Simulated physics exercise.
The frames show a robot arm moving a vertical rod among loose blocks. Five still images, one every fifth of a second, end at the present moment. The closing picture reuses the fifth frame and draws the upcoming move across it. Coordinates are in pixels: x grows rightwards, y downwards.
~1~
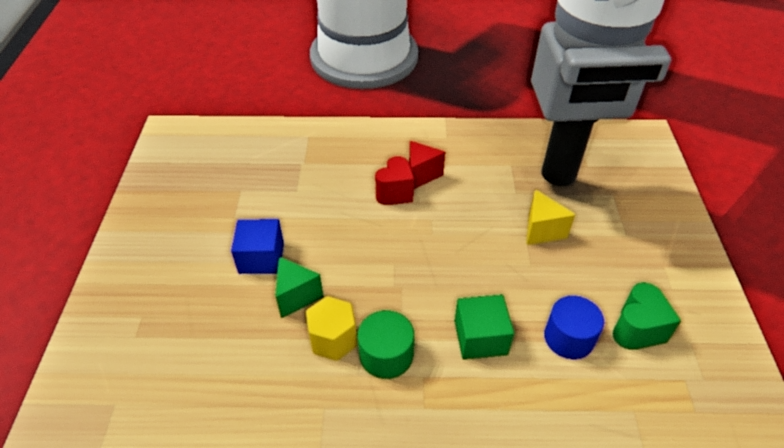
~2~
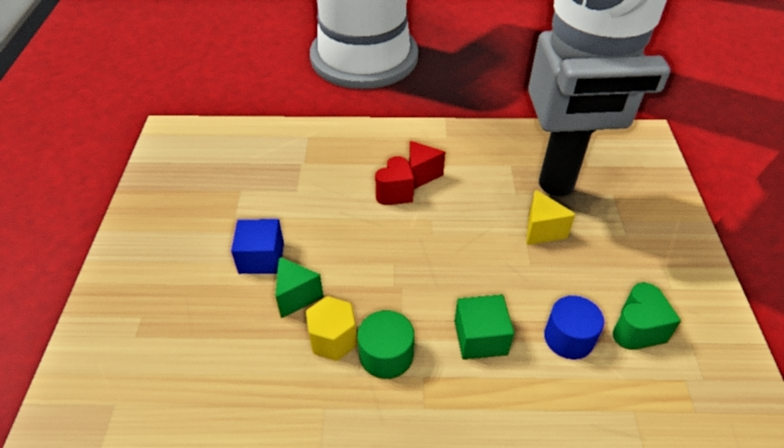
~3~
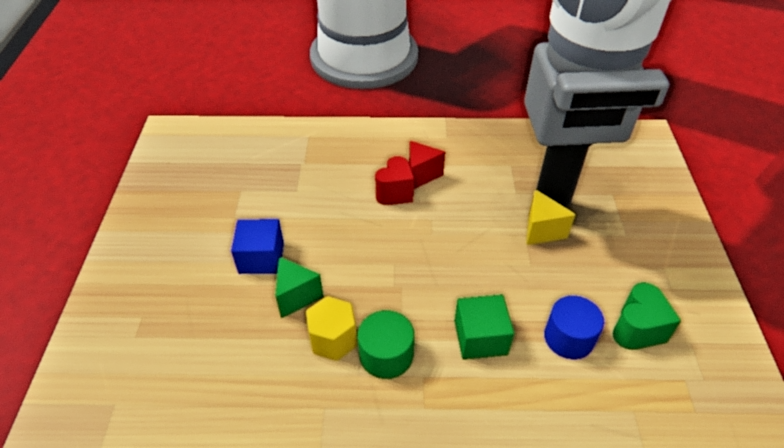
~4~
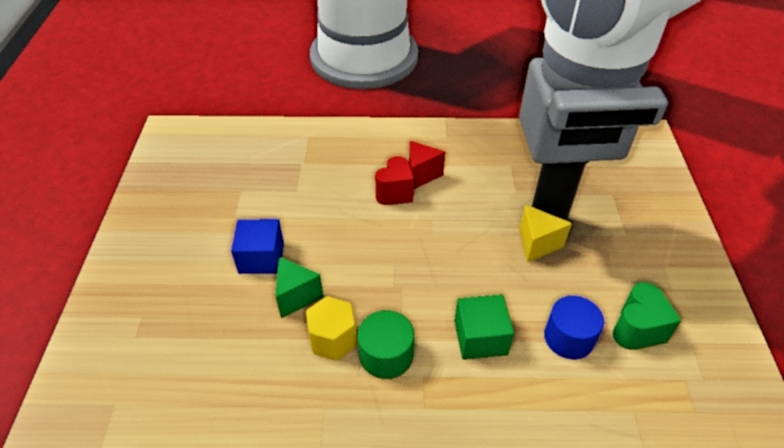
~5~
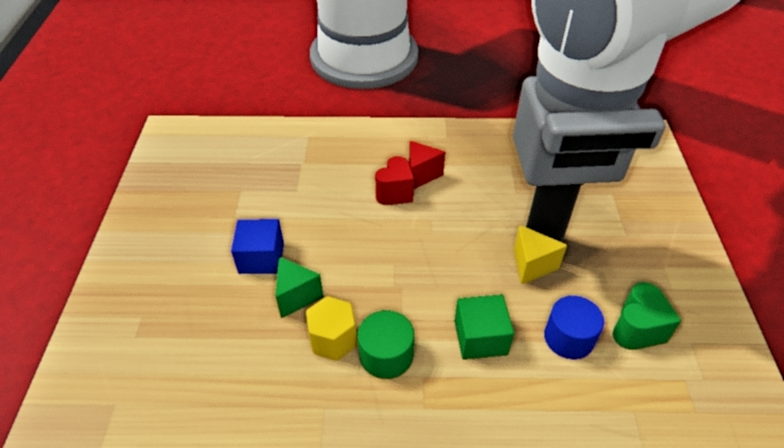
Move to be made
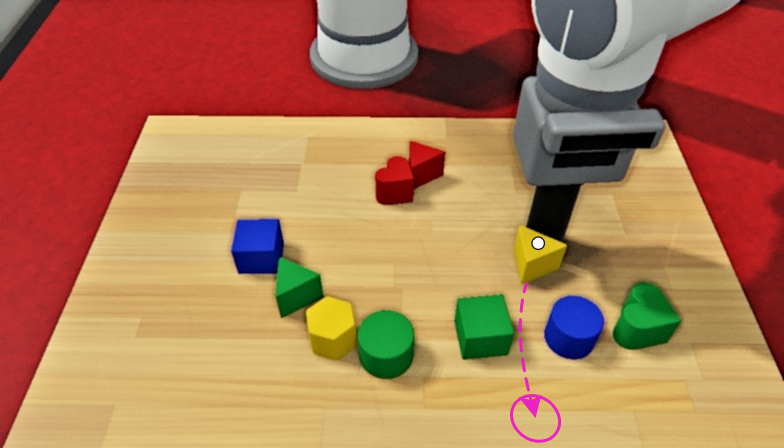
A robot arm lowered its black rod toward the yellow triangle and pushed it down the wooden board, slightly to the left, while the scattered red, blue, green and other yellow blocks stayed still.
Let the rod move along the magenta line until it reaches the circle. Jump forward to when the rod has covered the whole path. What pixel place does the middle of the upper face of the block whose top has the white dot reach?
Roughly at (502, 404).
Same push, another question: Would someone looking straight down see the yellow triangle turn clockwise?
Yes.
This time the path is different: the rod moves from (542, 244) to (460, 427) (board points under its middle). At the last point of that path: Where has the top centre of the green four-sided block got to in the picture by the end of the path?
Just about (436, 343).
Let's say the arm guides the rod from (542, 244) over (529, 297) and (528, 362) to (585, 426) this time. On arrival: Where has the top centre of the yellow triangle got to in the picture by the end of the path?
The point I'd pick in the picture is (510, 372).
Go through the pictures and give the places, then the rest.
The first picture shows rod's lower end at (559, 174); green four-sided block at (486, 315); yellow triangle at (548, 208); blue circular block at (578, 316).
The second picture shows rod at (557, 184); blocks still.
The third picture shows rod at (553, 197); blocks still.
The fourth picture shows rod at (550, 213); yellow triangle at (544, 222).
The fifth picture shows rod at (545, 233); green four-sided block at (486, 315); yellow triangle at (538, 243); blue circular block at (578, 316).
Drawn move, from (542, 244) over (525, 291) and (521, 349) to (535, 418); the dot is on the yellow triangle.
The first path, step by step. One third of the way, rod at (527, 281); yellow triangle at (521, 295).
Two thirds of the way, rod at (524, 339); green four-sided block at (472, 323), turned 15° clockwise; yellow triangle at (515, 359).
At the end, rod at (539, 409); green four-sided block at (472, 323), turned 15° clockwise; yellow triangle at (502, 404), turned 45° clockwise; blue circular block still.
